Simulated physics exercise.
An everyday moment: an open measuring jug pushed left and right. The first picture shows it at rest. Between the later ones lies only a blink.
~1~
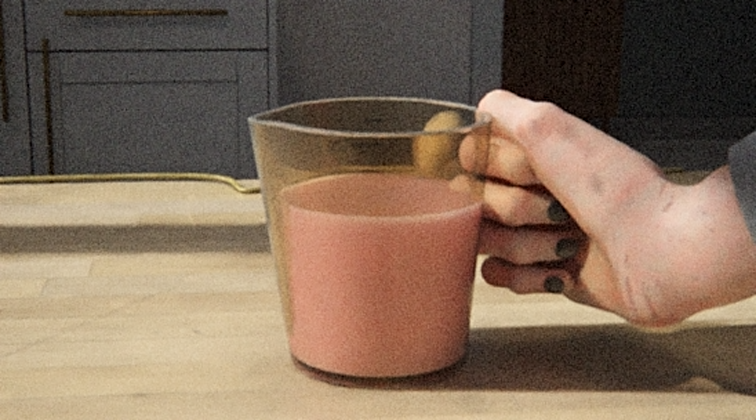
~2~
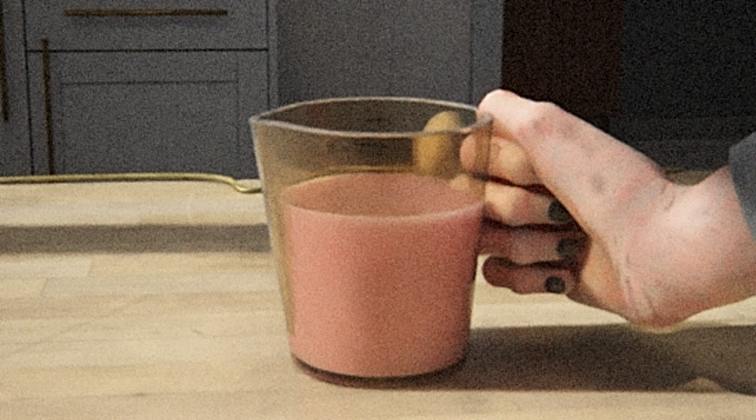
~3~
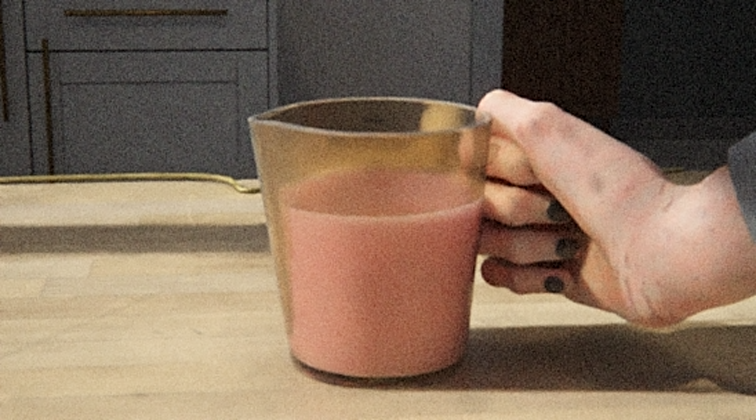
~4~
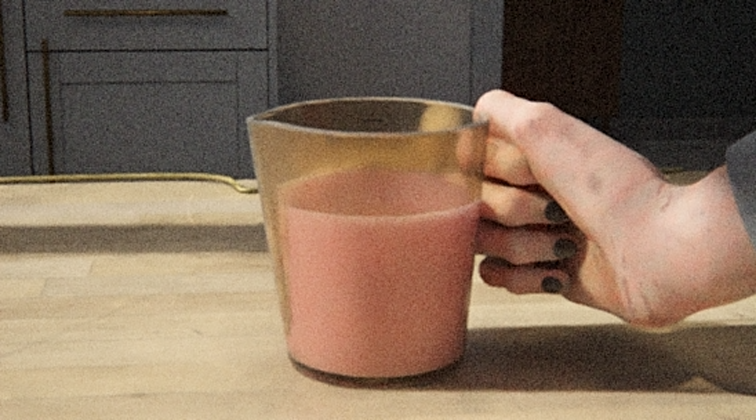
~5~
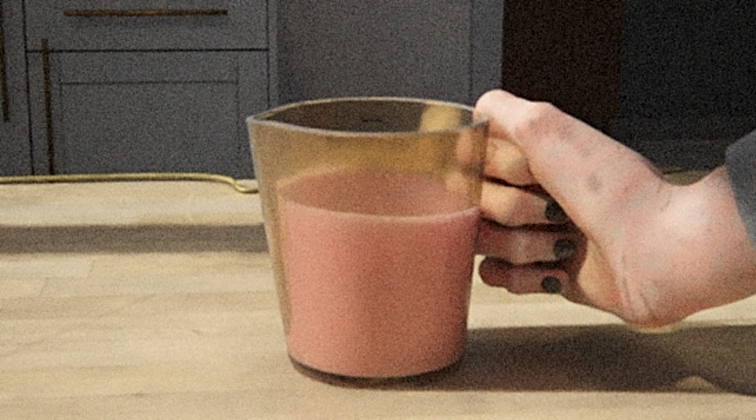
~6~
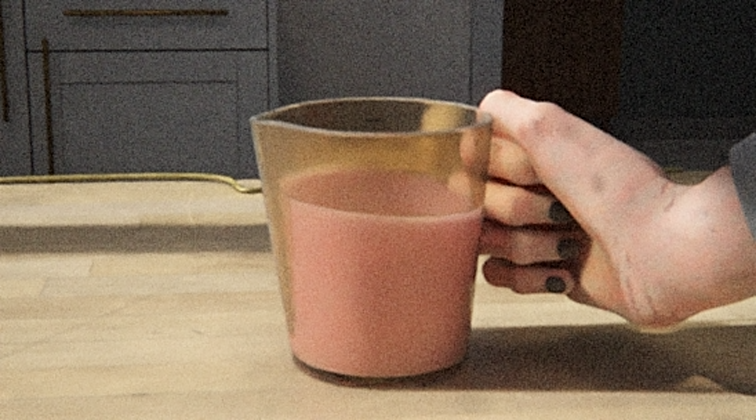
Measuring jug of pink liquid barely shifting left and right on a wooden counter, a hand gripping its handle.
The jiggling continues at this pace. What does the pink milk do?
It keeps it all in.
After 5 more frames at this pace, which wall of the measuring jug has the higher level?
To the left wall.
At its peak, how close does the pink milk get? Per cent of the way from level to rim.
Close to 40 %.
Shortly, the highest wave so far stays far below the rim.
Then, the highest wave so far climbs under half way to the rim.
At the finish, the highest wave so far climbs under half way to the rim; nothing has left it.
